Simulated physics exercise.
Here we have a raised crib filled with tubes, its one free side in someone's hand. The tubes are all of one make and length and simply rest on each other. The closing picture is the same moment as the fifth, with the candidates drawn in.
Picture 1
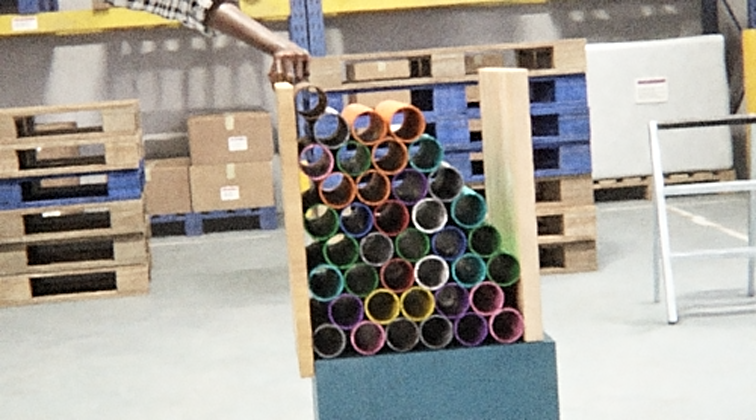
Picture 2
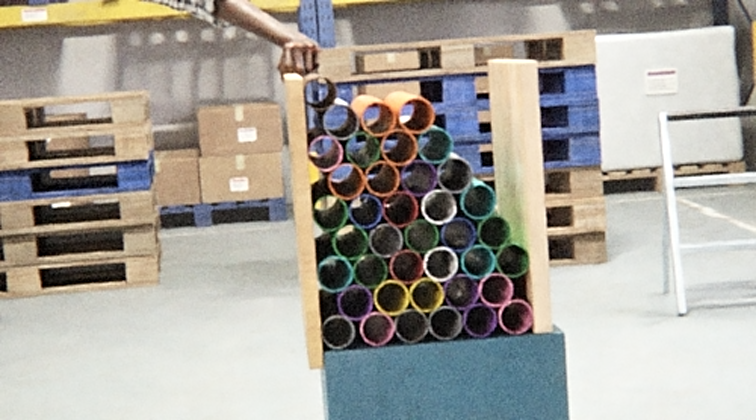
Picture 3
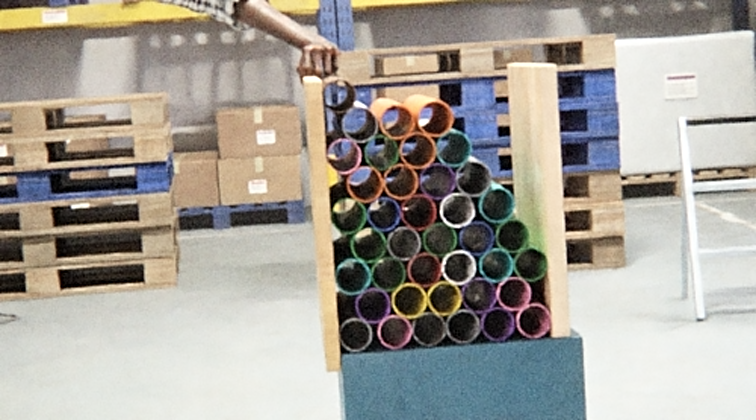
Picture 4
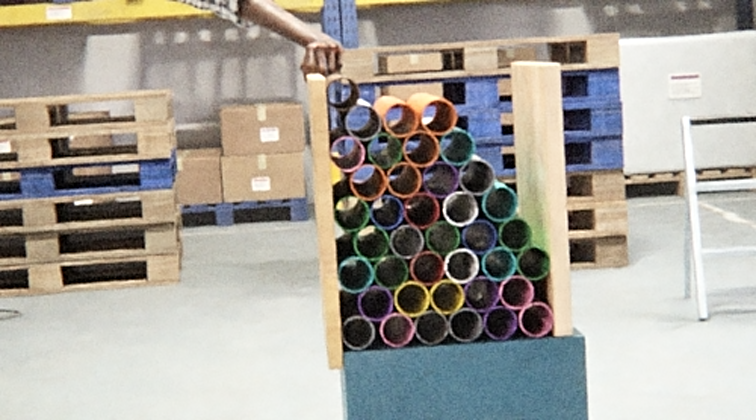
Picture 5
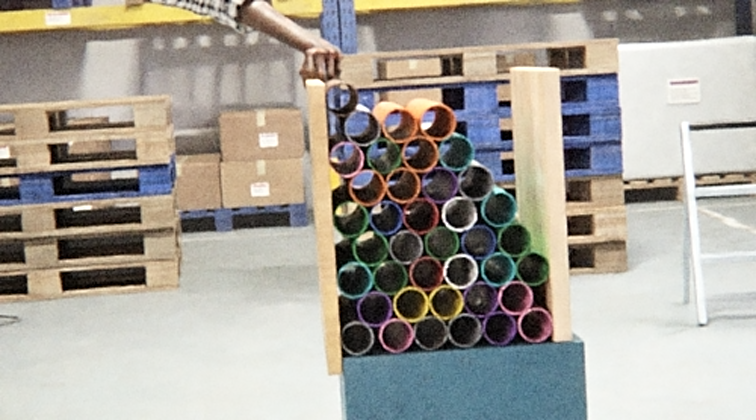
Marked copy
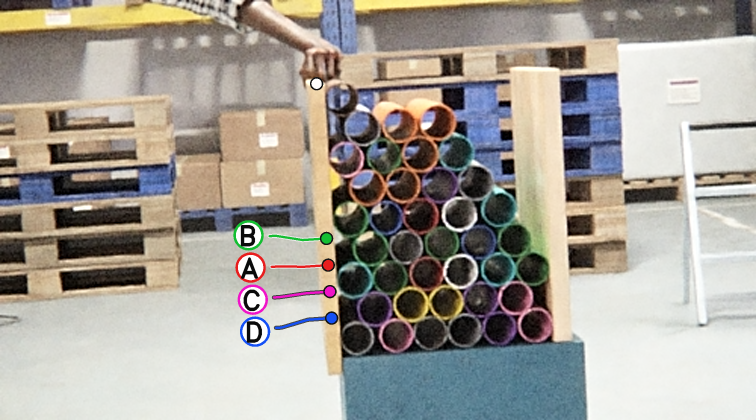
Stacked colourful tubes resting between wooden boards on a blue base, a hand gripping the left board as the view shifts slightly.
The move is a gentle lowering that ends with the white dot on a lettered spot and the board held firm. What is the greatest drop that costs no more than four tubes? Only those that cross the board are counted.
Stop at B.
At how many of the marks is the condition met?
One of the four.
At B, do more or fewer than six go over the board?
At B, fewer than six.
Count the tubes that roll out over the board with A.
It comes to seven.
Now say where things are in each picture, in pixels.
The first picture shows a pink tube (487, 298); a green tube (503, 268); a green tube (485, 241).
The second picture shows a green tube (494, 232); a turquoise tube (479, 202).
The third picture shows a grey tube (474, 179); a grey tube (360, 125).
The fourth picture shows side board (324, 211); a grey tube (358, 332).
The fifth picture shows a pink tube (536, 325); a pink tube (516, 298); a green tube (533, 268).
On the copy, A at (328, 265); B at (326, 238); C at (330, 292); D at (331, 318); the white dot at (316, 84).
On B. First, top of the board (328, 149).
Then, top of the board (333, 222).
Finally, top of the board (334, 237), three out over the board.
By contrast, A more than four out over the board; C more than four out over the board; D more than four out over the board.
